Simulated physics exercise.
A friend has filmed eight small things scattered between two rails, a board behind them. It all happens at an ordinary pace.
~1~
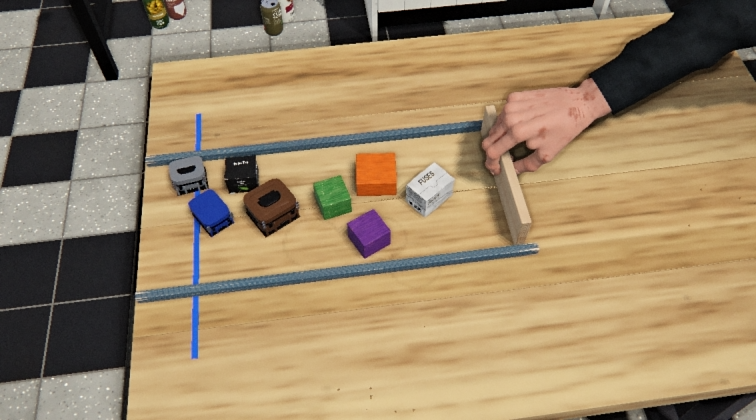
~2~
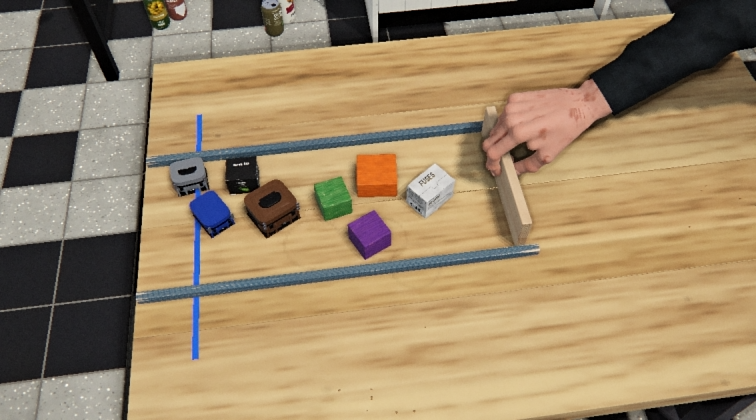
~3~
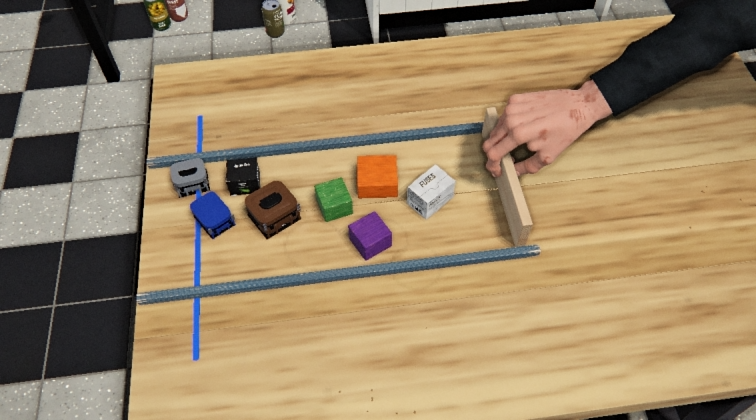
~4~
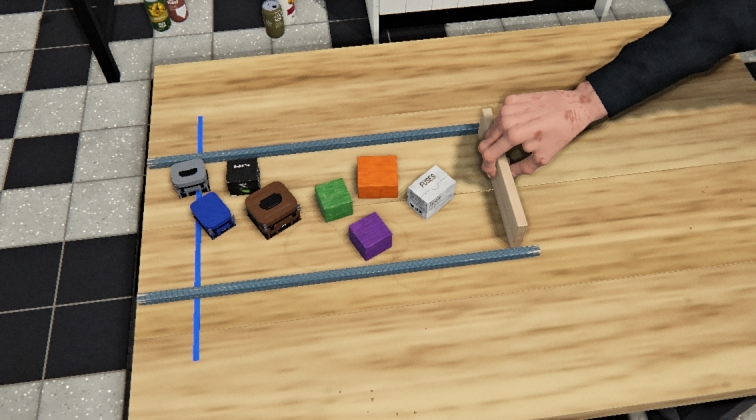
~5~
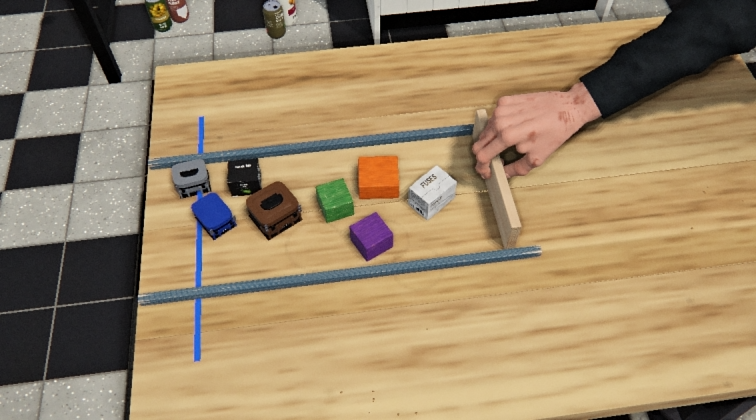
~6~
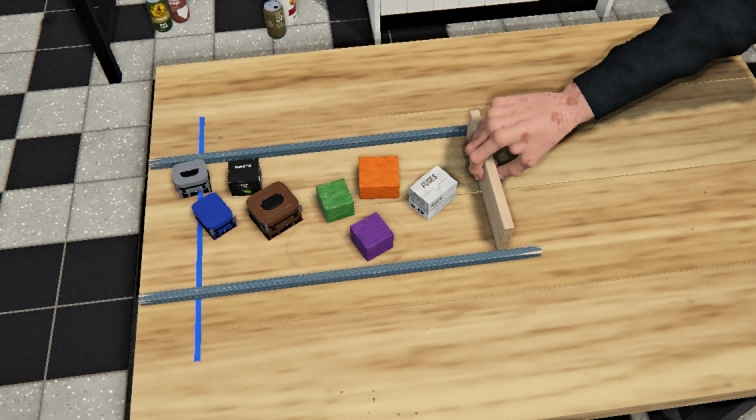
On a wooden table, eight small coloured blocks and cases sat scattered between two metal rails near a blue tape line, barely shifting, while a hand moved a wooden board slightly left toward them.
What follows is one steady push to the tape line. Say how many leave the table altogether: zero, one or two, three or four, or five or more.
The number that fall off is three or four.
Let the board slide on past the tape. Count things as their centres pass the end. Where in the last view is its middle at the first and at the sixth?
About (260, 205), then (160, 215).
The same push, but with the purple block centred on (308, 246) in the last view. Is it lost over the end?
Then it survives.
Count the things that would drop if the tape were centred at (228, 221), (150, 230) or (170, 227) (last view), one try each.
It would be 2, 8 and 5.
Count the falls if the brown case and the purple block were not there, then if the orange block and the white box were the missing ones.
2 in the first case, 1 in the second.
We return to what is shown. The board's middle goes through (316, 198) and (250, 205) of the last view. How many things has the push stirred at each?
First 7, then 8.
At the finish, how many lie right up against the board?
That makes 3.
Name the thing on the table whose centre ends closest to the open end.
It is the black box.
Soon after, none off yet; grey case at rest near (192, 179); blue case at rest near (214, 216); black box at rest near (245, 177).
After that, none off yet; grey case at rest near (192, 179); blue case displaced about its own width near (180, 220); black box displaced about its own width near (223, 180).
In the end, the number that fall off is three or four; gone, brown case, blue case and grey case.
